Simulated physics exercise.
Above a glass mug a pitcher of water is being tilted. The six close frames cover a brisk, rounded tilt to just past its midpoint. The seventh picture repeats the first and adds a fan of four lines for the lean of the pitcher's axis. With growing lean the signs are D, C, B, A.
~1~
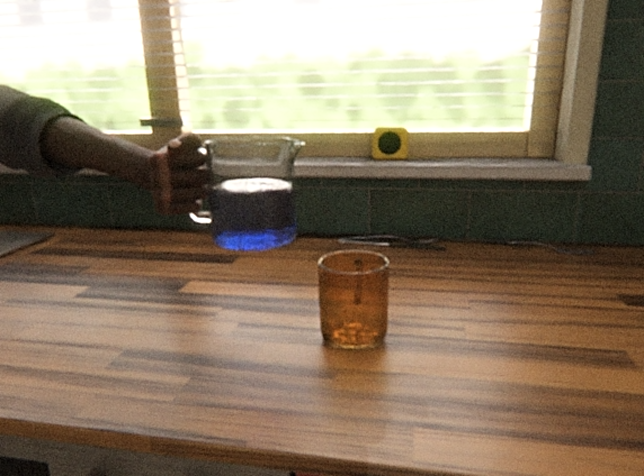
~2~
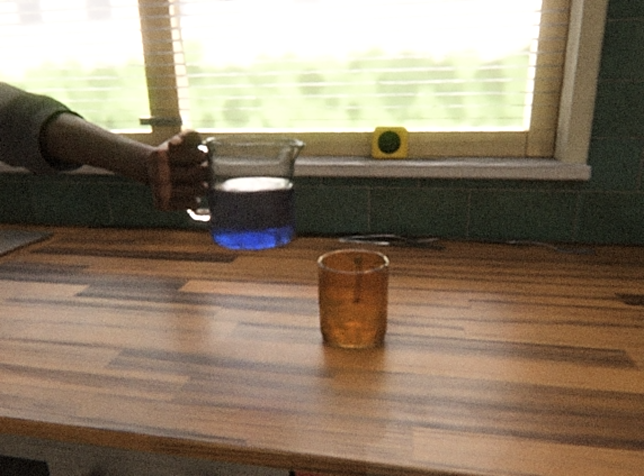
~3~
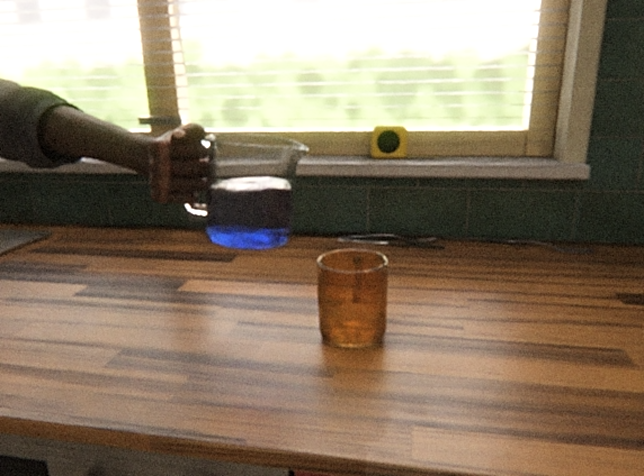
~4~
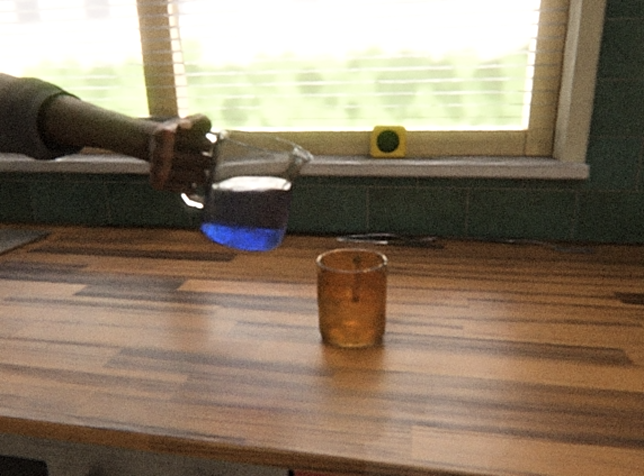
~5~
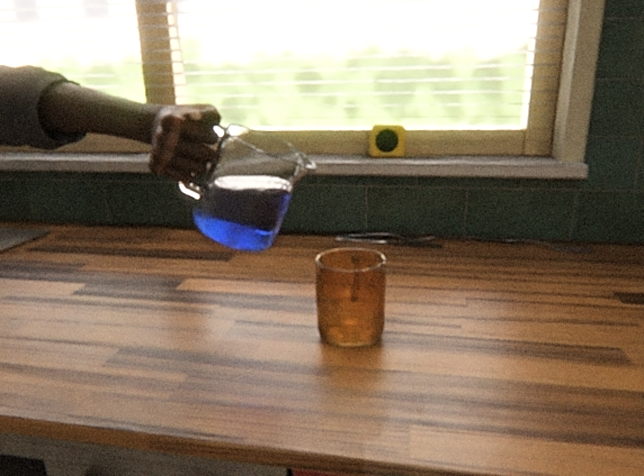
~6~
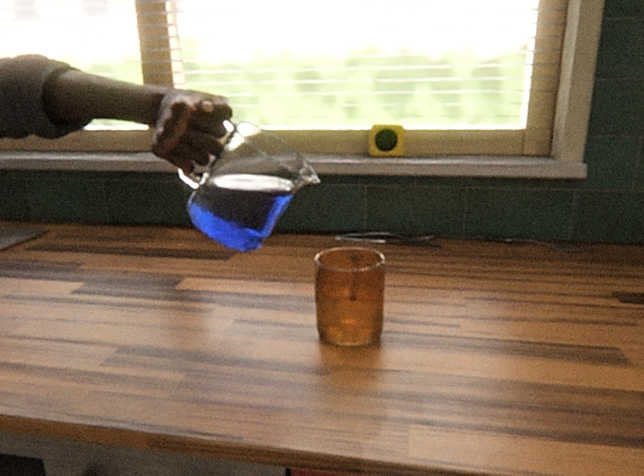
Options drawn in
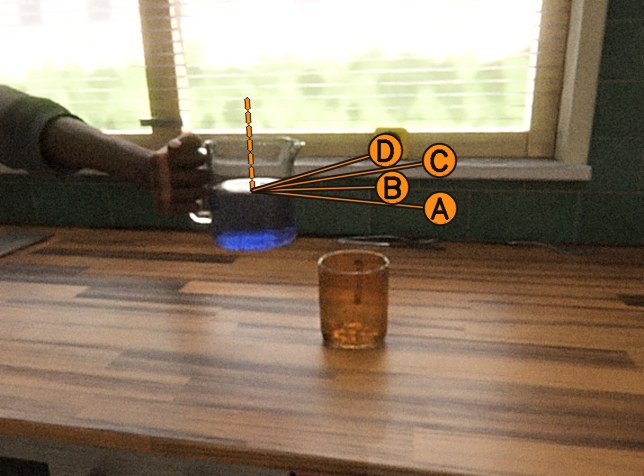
On a wooden counter by a bright window stood an amber glass mug, and above it to the left, a hand held a pitcher of blue liquid upright, then gradually tilted it rightward.
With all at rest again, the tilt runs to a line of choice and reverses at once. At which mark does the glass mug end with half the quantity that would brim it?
D beats the others.
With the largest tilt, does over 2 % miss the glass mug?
Yes, it does.
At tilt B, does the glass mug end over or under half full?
Over half.
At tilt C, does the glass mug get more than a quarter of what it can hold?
Yes, it does.
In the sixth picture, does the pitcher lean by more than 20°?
Yes.
On the marked copy, A at (423, 207); B at (374, 187); C at (422, 163); D at (369, 155).
With A, the glass mug ends with about 75 % of what it can hold; 15 % of the water is spilt.
With B, the glass mug ends with about 77 % of what it can hold.
With C, the glass mug ends with about 63 % of what it can hold.
With D, the glass mug ends with about 48 % of what it can hold.
